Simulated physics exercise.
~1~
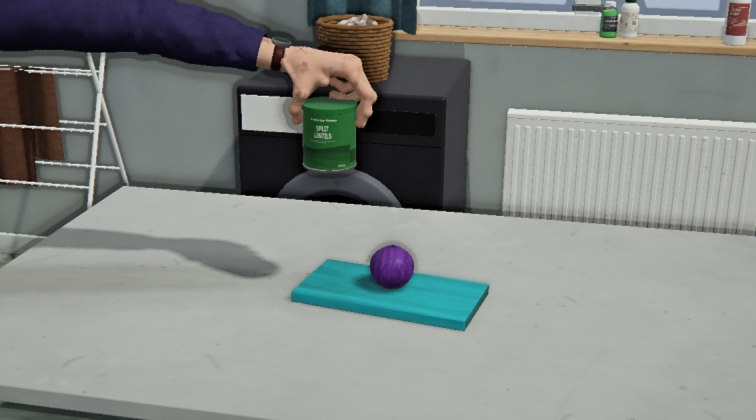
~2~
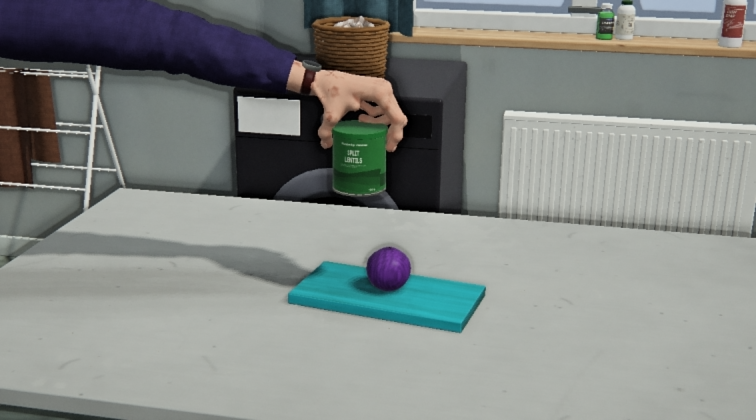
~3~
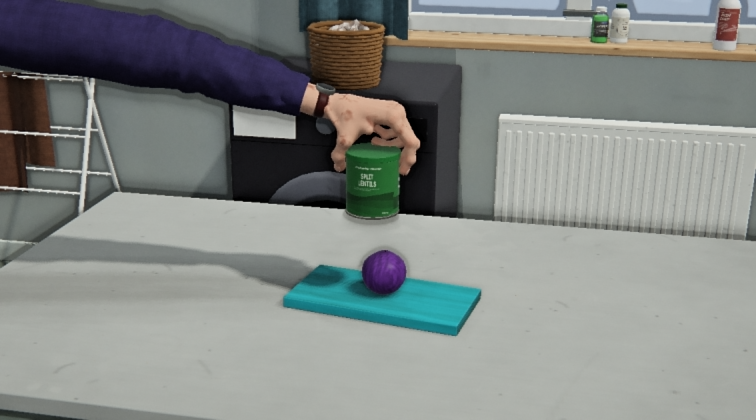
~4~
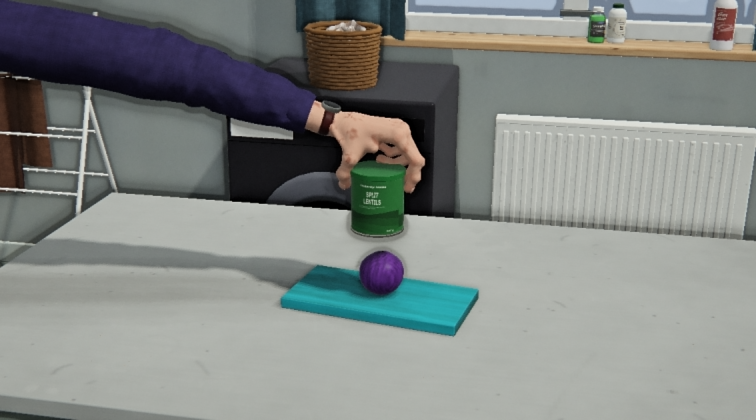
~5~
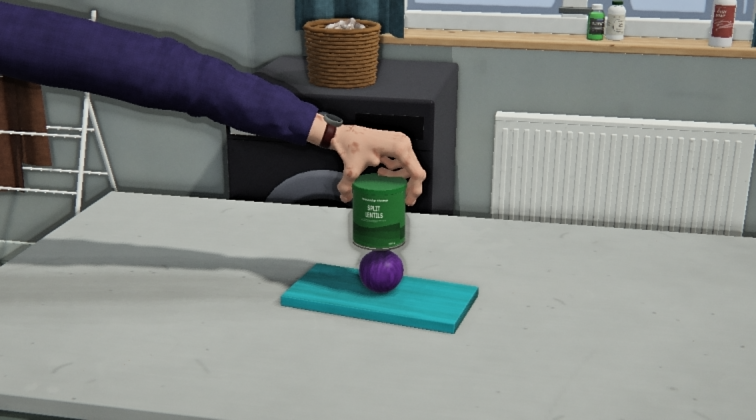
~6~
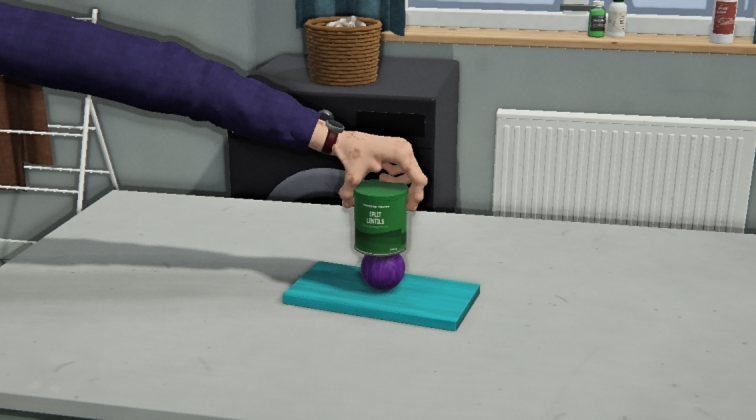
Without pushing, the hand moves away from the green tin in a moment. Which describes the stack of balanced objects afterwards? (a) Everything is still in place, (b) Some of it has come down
(b) Some of it has come down.
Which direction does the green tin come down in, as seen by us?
It ends up further left.
Then, 0.50 s later than the last frame, green tin tilted by 41° near (348, 228).
Then, 0.60 s later than the last frame, green tin now fallen.
Then, 0.90 s later than the last frame, things are still on the move.
Then, 2.10 s later than the last frame, as before.
When it is over, fallen, green tin; the other 2 as before. End places, in pixels of the last picture, green tin near (281, 245). The pile comes apart.
